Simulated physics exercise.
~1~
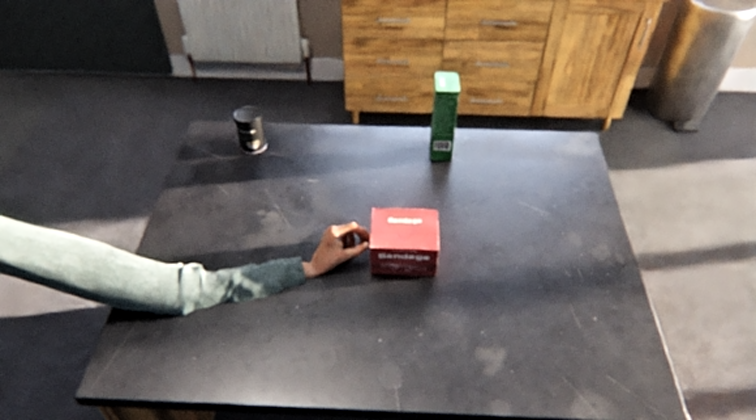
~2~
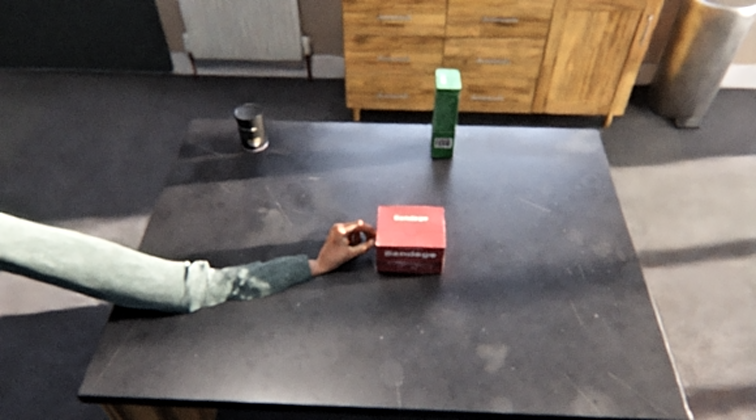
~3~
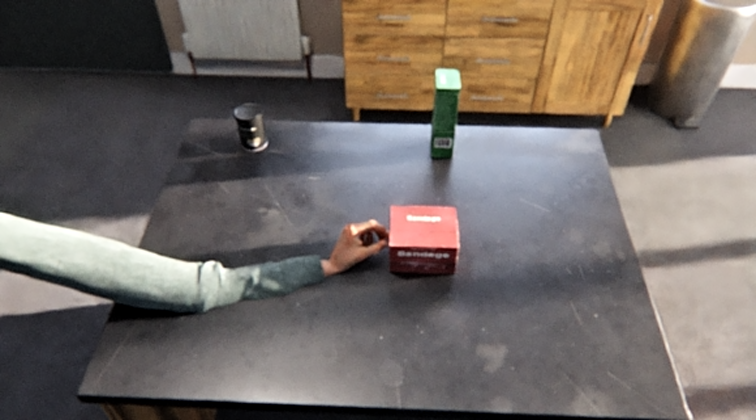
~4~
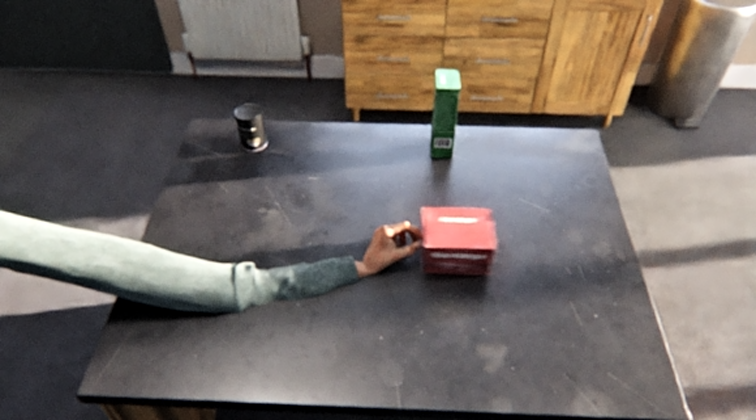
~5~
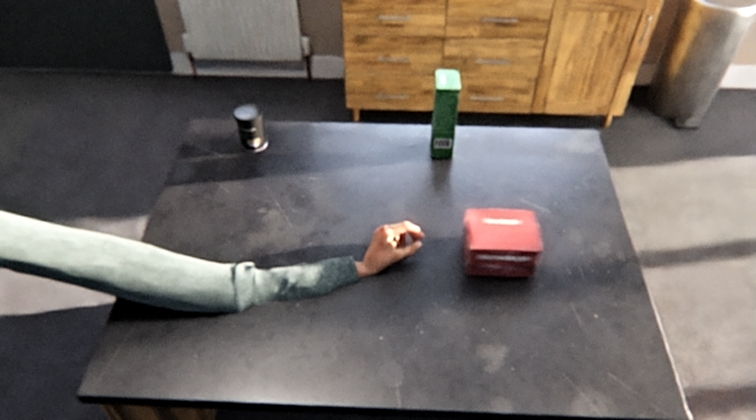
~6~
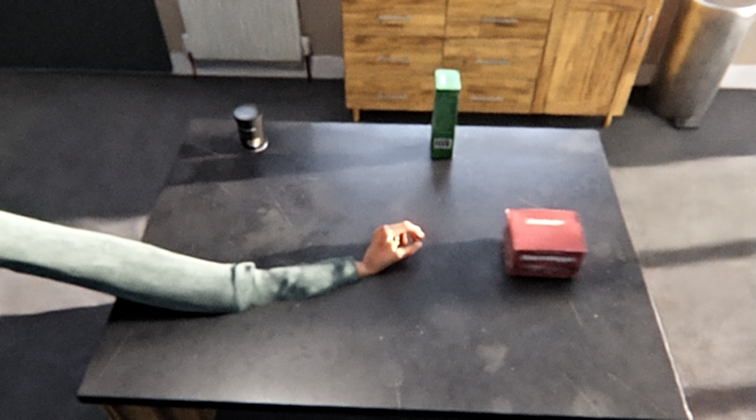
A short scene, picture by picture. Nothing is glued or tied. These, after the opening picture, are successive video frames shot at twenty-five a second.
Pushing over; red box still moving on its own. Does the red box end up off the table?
Yes: Off the top.
Then, 0.20 s later than the last frame, red box now off the table.
Then, 0.50 s later than the last frame, things are still on the move.
When it is over, off the table, red box.
